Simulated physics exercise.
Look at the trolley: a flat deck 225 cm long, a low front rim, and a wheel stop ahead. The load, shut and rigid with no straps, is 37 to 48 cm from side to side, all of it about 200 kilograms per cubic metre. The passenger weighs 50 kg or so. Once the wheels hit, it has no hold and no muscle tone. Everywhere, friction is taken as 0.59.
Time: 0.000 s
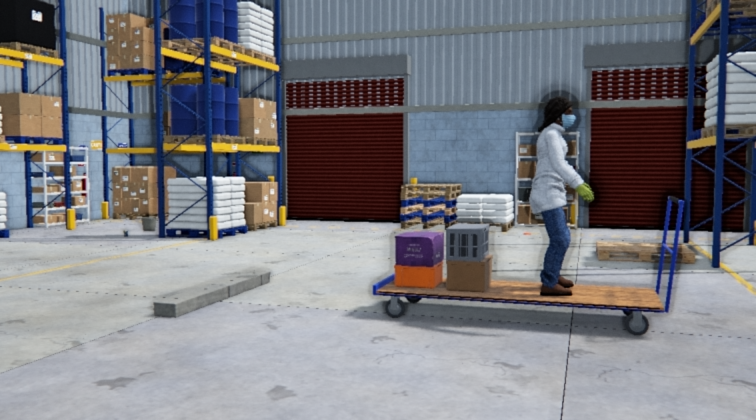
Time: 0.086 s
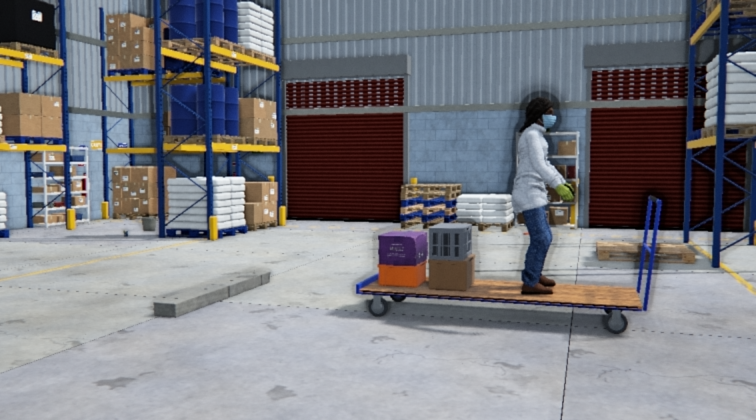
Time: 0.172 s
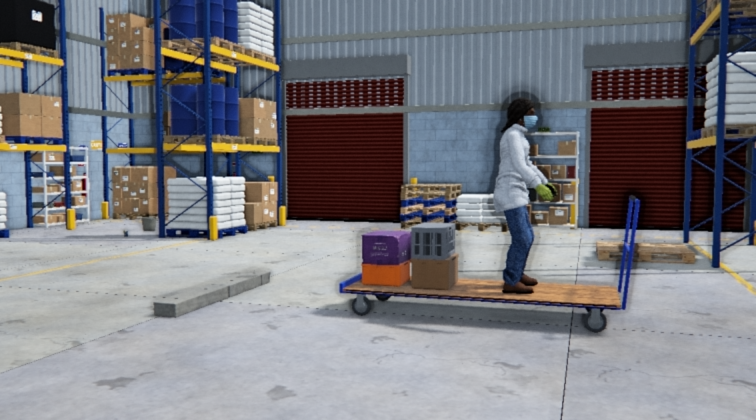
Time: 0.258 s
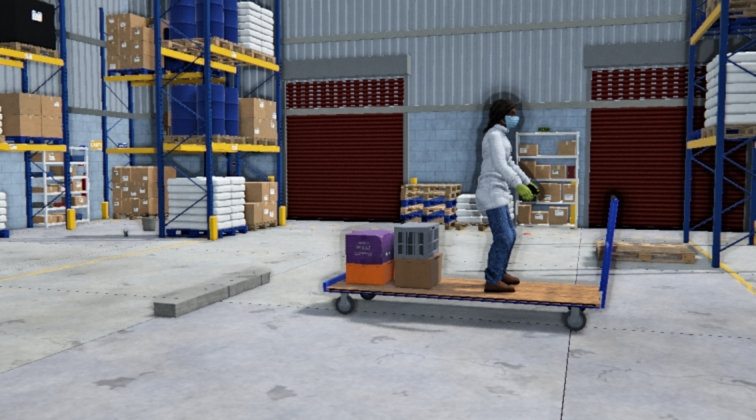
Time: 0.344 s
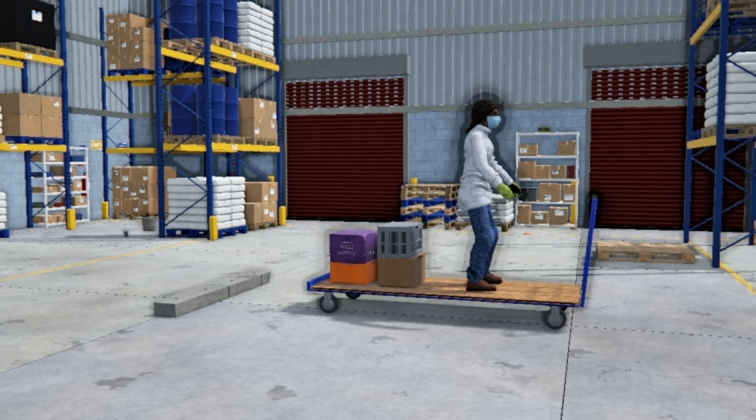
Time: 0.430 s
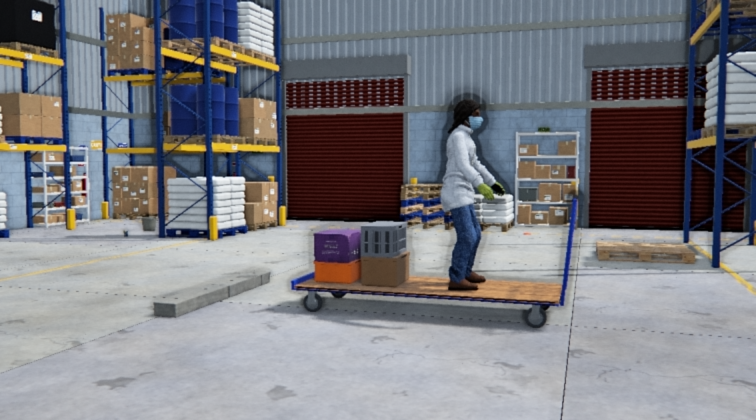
A masked person in a white coat and green gloves stood on a flat trolley as it rolled left across a warehouse floor, carrying a purple box, an orange one and a grey crate.
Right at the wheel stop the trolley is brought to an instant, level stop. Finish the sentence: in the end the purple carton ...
In the end the purple carton has left the deck.
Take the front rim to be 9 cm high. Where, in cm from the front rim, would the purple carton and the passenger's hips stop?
So the purple one settles 40 cm beyond the rim and the hips 60 cm short of it.
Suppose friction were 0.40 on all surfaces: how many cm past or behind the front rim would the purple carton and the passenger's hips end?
In that case the purple load finishes 70 cm past the rim, with the hips 60 cm behind.
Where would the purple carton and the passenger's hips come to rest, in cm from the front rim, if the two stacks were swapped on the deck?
Purple 50 behind, hips 90 behind.
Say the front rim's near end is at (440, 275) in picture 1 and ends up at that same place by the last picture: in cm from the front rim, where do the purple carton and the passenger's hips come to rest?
Rest points: Purple at 80 cm past, hips at 20 cm behind.
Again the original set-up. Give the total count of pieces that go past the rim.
2.
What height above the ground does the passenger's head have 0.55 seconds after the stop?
Roughly 90 cm above the ground.
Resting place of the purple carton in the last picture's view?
Around (182, 282).
Impact comes at 0.96 s.
After 1.51 s the purple carton is 13 cm past the rim, tilted 80°, near (210, 256) in the last picture's view.
After 1.96 s the purple carton is 44 cm past the rim, tilted 180°, near (182, 282) in the last picture's view.
At rest, 3.6 s, past the rim, purple carton and grey crate; behind it, brown tote, orange tote and the passenger's hips.
